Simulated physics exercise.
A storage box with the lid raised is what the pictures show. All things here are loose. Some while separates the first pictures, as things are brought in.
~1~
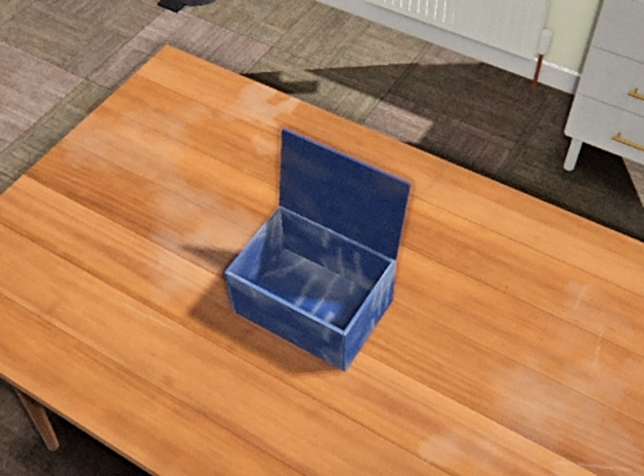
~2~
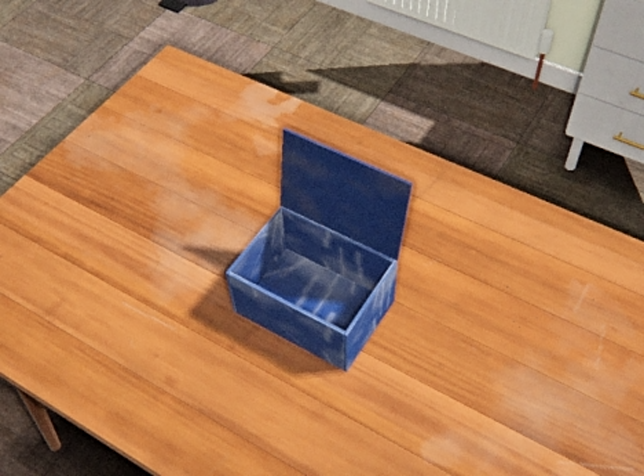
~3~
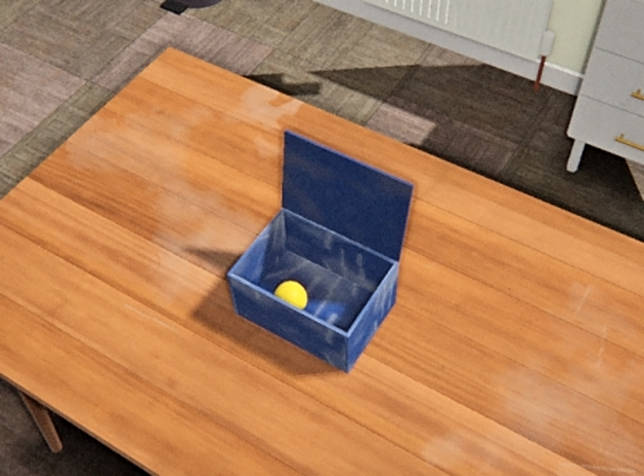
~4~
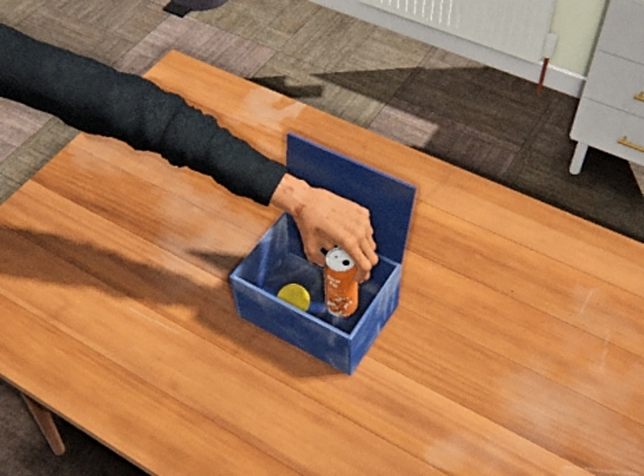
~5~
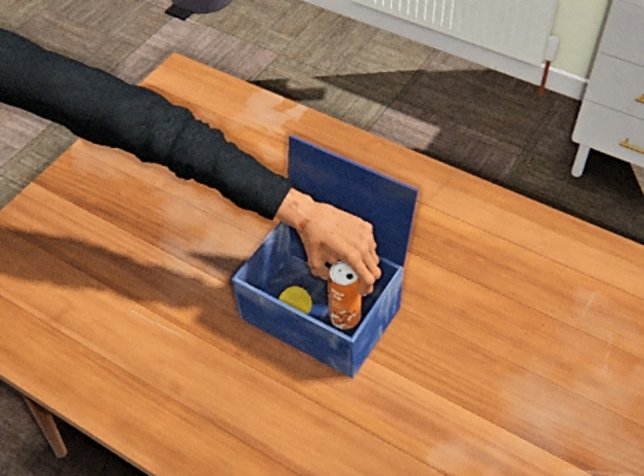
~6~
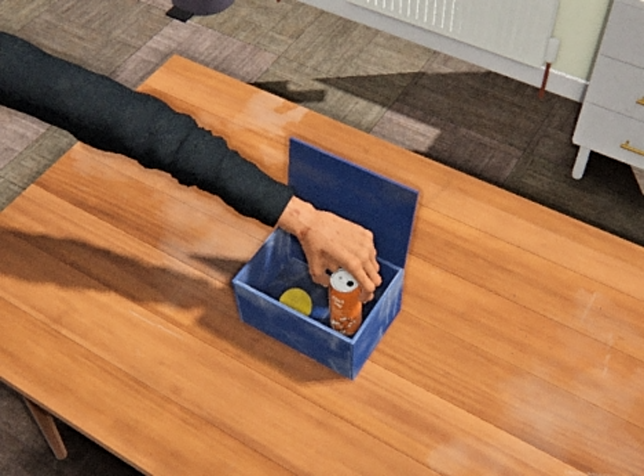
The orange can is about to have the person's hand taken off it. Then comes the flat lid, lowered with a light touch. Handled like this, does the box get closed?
Fails to shut.
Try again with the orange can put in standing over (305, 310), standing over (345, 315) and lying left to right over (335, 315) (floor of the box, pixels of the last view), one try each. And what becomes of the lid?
Well, the first try leaves the lid lying shut, the second leaves it standing open, and the third leaves it lying shut.
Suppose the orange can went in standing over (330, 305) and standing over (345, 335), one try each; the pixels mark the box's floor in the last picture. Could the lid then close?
Case one: Lid left up; case two: Lid left up.
Then, 1.10 s later than the last frame, lid starting down.
Then, 1.50 s later than the last frame, lid 65° above the rim.
Then, 1.70 s later than the last frame, lid 46° above the rim.
Then, 1.80 s later than the last frame, lid 34° above the rim.
When it is over, lid 24° above the rim; both as before. End places, in pixels of the last picture, orange can near (345, 304).
